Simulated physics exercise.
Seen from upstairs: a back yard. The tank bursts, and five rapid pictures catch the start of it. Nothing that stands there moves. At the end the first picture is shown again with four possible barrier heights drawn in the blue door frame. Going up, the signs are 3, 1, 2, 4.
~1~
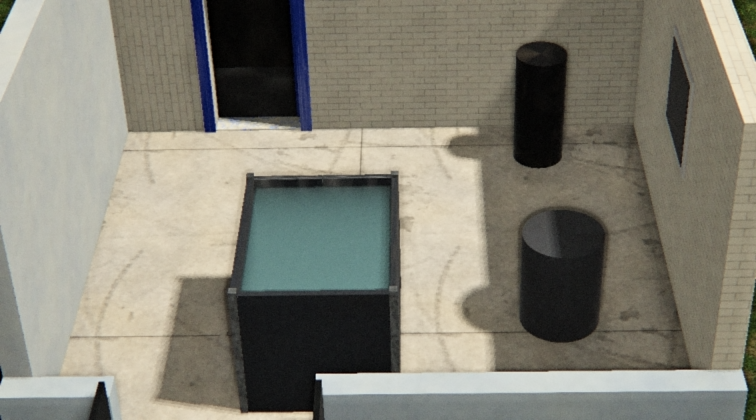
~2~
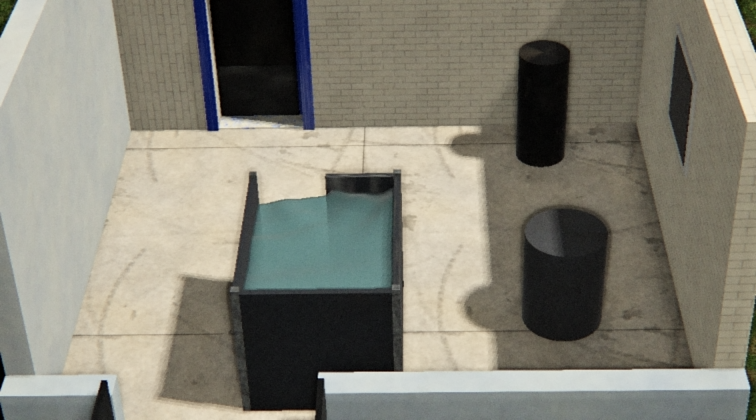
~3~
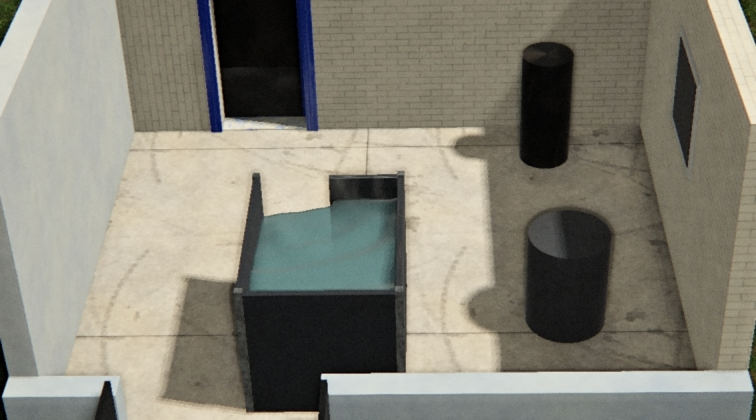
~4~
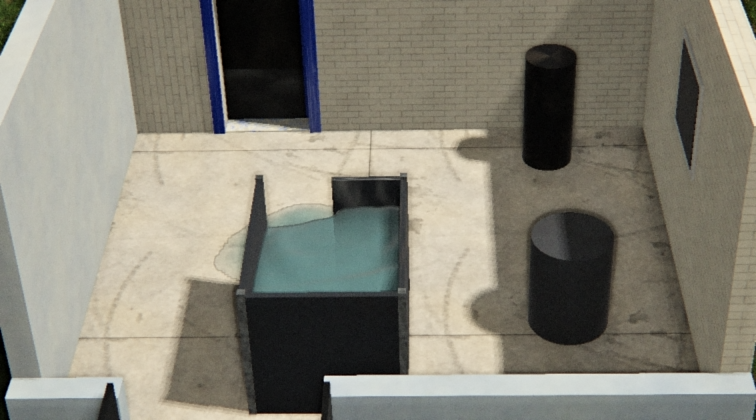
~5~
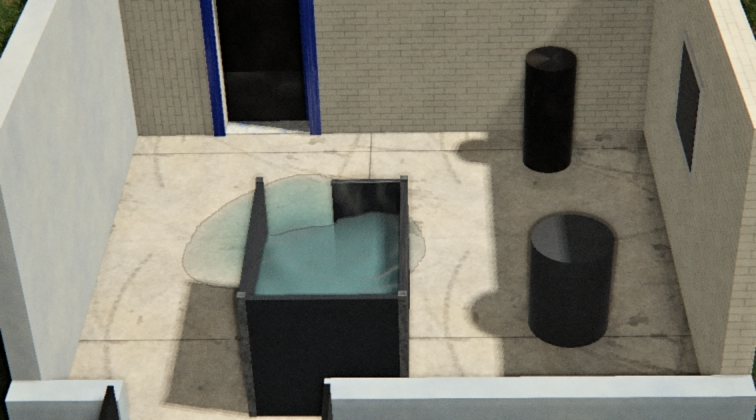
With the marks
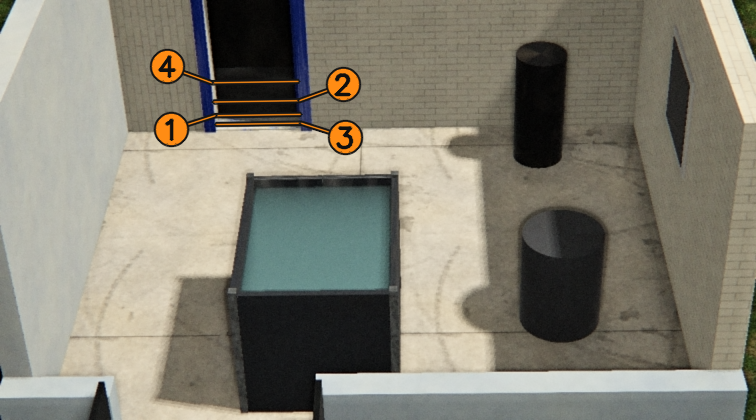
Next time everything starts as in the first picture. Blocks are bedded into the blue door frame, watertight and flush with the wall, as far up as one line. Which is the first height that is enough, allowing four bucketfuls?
2.
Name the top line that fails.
That is line 1.
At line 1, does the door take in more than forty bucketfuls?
No, less.
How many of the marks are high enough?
Two.
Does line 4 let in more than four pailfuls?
No.
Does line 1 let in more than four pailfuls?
Yes.
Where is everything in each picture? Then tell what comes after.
Water in the tank at rest, its middle at (318, 239); foot of the blue doorway at (259, 130); open gate at (214, 370).
Water covers 1 % of the ground, its front hidden from here.
Water covers 3 % of the ground, its front hidden from here.
Water covers 7 % of the ground, its front hidden from here.
Water covers 14 % of the ground and shows as far out as (291, 180).
On the marked copy, 1 at (257, 115); 2 at (256, 101); 3 at (258, 123); 4 at (254, 82); from the bottom up 3, 1, 2, 4.
If 1 is chosen, some 15 bucketfuls get in.
If 2 is chosen, a bucket or two gets in.
If 3 is chosen, dozens of bucketfuls pour in.
If 4 is chosen, nothing gets over.
